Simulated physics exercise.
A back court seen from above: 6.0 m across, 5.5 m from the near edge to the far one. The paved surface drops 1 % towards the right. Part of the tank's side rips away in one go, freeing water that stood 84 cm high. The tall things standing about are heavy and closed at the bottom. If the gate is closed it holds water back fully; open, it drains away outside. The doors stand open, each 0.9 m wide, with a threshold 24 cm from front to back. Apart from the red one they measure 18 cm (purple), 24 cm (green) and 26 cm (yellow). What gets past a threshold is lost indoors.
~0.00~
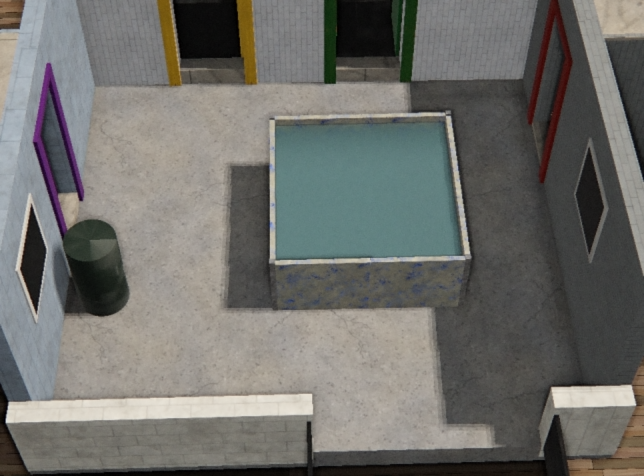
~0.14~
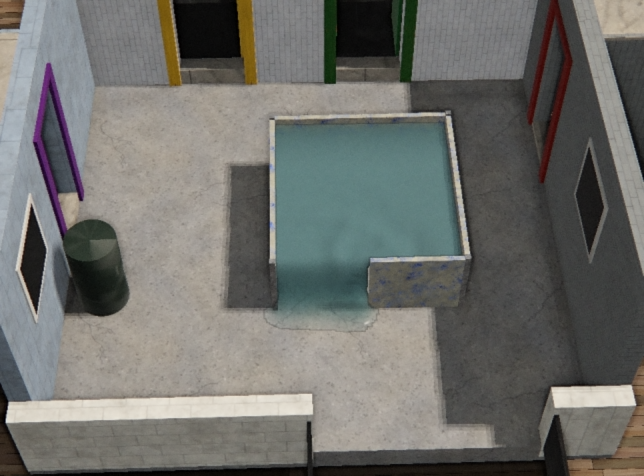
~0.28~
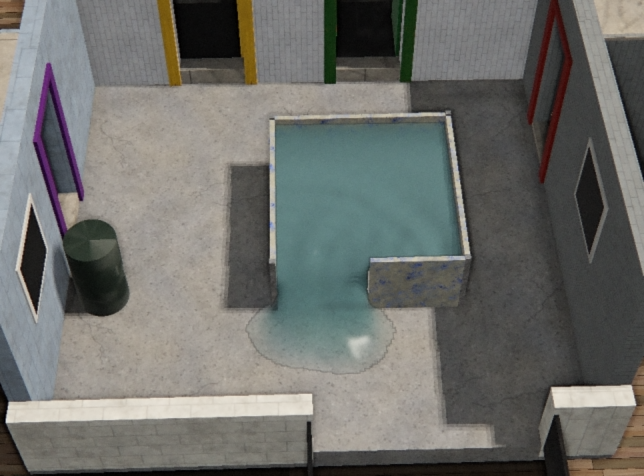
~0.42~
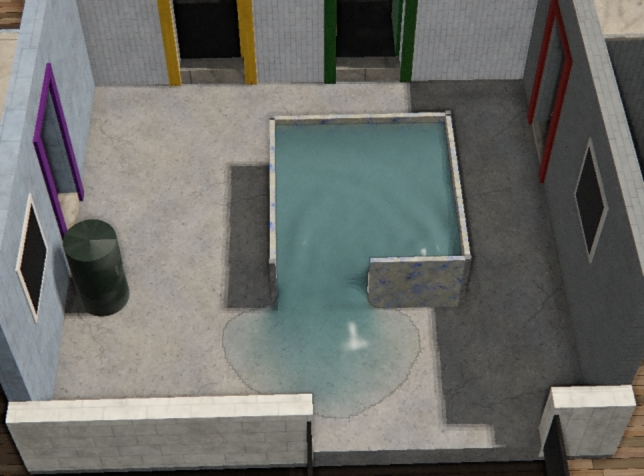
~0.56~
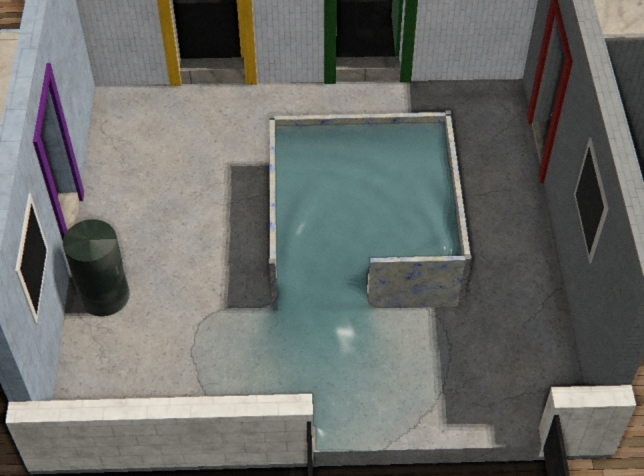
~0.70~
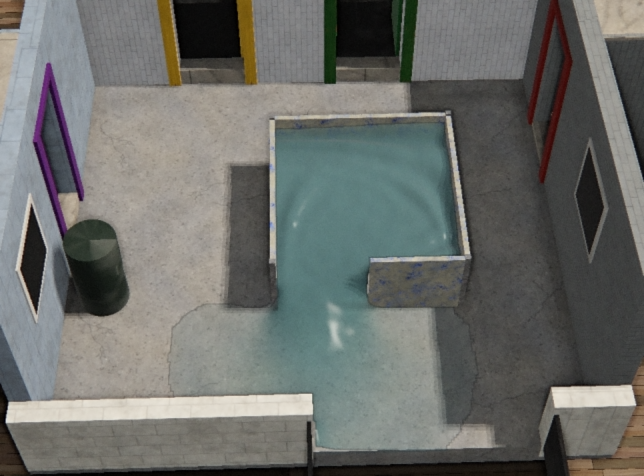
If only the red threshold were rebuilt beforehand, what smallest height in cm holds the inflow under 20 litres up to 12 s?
About 5 cm.
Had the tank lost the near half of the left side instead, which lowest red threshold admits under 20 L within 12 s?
About 17 cm.
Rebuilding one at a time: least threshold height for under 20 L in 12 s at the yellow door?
Roughly 11.0 cm at yellow.
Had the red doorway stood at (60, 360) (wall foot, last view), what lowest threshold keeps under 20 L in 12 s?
Roughly 28 cm.
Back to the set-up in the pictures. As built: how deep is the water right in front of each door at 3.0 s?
Depths in cm: Purple 7, red 0, green 0, yellow 0.
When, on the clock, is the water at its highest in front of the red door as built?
Around 12.0 s.
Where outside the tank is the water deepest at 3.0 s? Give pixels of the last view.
Near (64, 327).
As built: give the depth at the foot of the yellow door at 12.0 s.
Some 7.0 cm.
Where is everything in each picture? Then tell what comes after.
In the first frame, still water, 84 cm deep, in the tank at (365, 189); the red door at (549, 95) is dry.
In the second frame, water pours out at (323, 292) and has run 0.3 m, to (345, 326); about 7 cm deep outside, 84 cm at the back.
In the third frame, water pours out at (323, 293) and has run 0.8 m, to (326, 366); about 12 cm deep outside, 84 cm at the back.
In the fourth frame, the front is at a hidden place, 1.4 m from the gap at (323, 294); 2.2 m2 of floor is wet, 84 cm left at the back.
In the fifth frame, the gap is at (323, 294), the front 1.9 m out at a hidden place; the back of the tank holds 80 cm.
In the sixth frame, the front is at a hidden place, 2.0 m from the gap at (323, 293); 5.1 m2 of floor is wet, 73 cm left at the back; the red door at (549, 95), 3.8 m from the gap, is still 3.1 m from the nearest water.
After 1.4 s water covers 25 % of the floor, deepest (50 cm) near (280, 418); it has not reached the red door.
After 3.0 s water covers 40 % of the floor, deepest (43 cm) near (64, 327); it has not reached the red door.
After 12.0 s water covers 95 % of the floor, deepest (12 cm) near (264, 286); 9 cm at the red door, 5 litres in over its 7 cm threshold.
At the red door as built, the water arrived by 7.6 s and peaked near 9 cm at 12.0 s.
With a threshold of 4 cm, 32 litres would have come in within the 12 s; with 5.5 cm, 15 litres. So under 20 litres takes about 5 cm.
